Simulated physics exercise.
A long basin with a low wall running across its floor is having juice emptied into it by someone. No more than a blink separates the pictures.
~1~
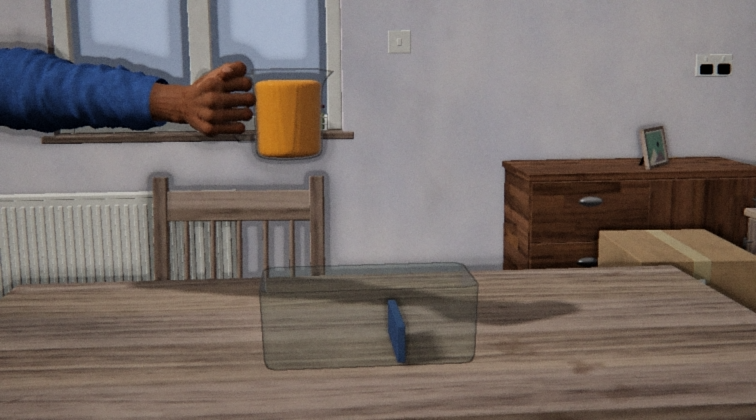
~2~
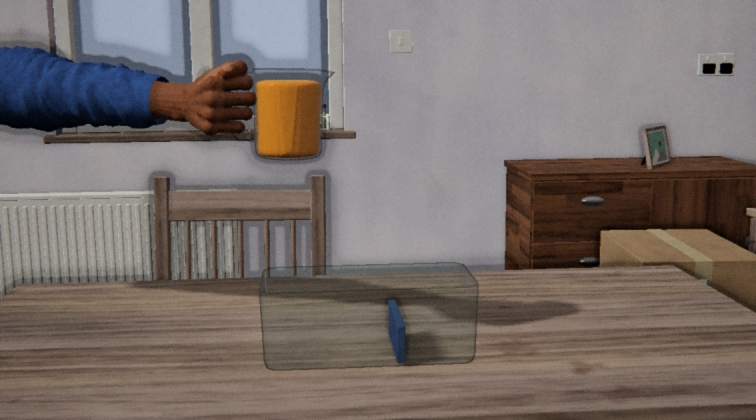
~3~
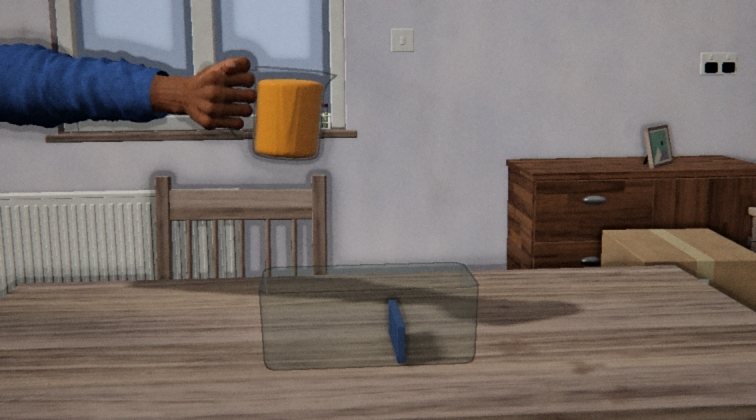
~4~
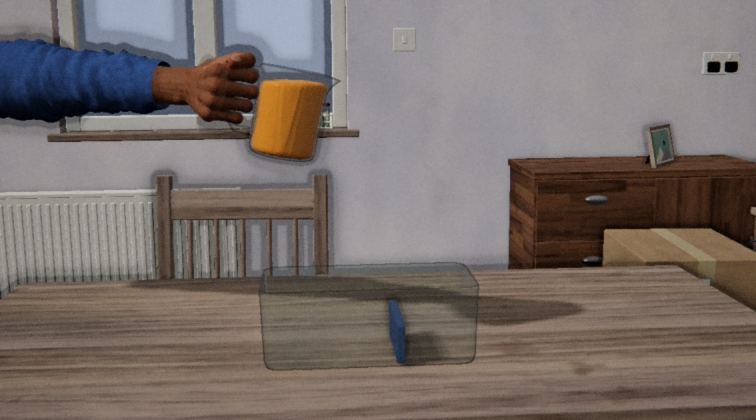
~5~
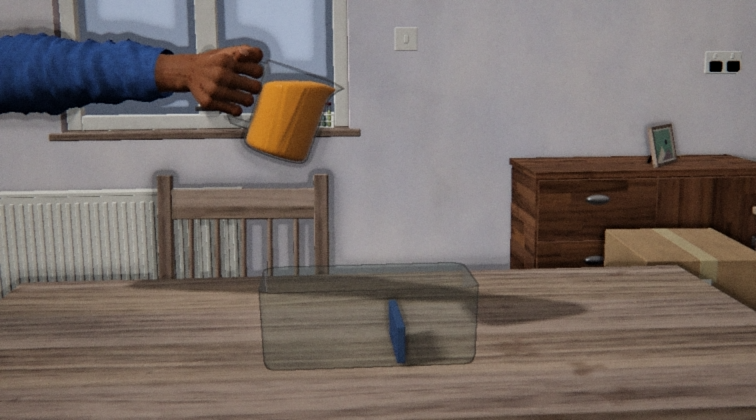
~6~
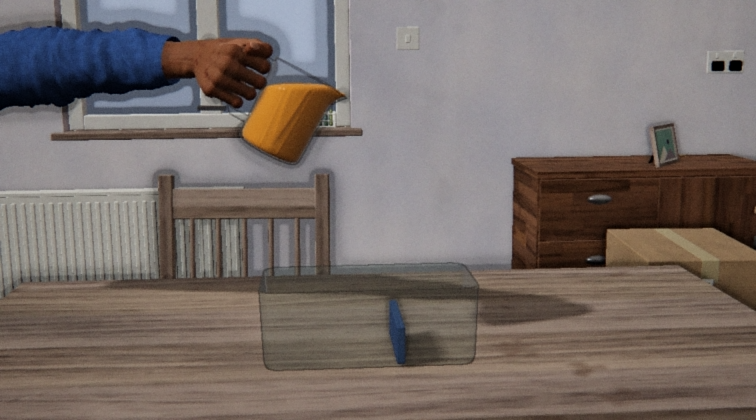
In a room with a window, a chair and a wooden table, a hand in a blue sleeve holds a clear jug of orange juice upright above a long transparent basin with a low blue wall inside. The hand then tilts the jug to the right, gradually at first and then more steeply, and the juice shifts toward its spout.
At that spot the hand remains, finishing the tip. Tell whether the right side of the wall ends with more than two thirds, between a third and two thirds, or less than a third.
The share right of the wall is left bigger than two thirds.
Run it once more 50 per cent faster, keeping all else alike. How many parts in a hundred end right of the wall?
Around 70 percent ends up there.
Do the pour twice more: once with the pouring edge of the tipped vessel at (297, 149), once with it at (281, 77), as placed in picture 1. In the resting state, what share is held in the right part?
0 %, then 5 %.
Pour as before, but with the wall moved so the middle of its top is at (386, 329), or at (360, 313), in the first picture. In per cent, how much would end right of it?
80 % then 90 %, approximately.
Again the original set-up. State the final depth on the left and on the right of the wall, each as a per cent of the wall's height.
Once it is still, the left part shows 10 per cent and the right part 70.
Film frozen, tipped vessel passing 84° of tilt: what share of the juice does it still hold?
It still holds around 70 per cent there.
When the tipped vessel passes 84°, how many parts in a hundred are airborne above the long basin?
Roughly 25 in a hundred.
A moment on, the tilt is 84° and 69 per cent is still to pour, 0 is left of the wall and 3 right of it.
Next, the tilt is 97° and 27 per cent is still to pour, 2 is left of the wall and 37 right of it.
Then the tilt is 97° and 8 per cent is still to pour, 6 is left of the wall and 72 right of it.
Later the tilt is 97° and 2 per cent is still to pour, 15 is left of the wall and 77 right of it.
At rest 20 per cent lies left of the wall, 77 right of it and 3 outside.
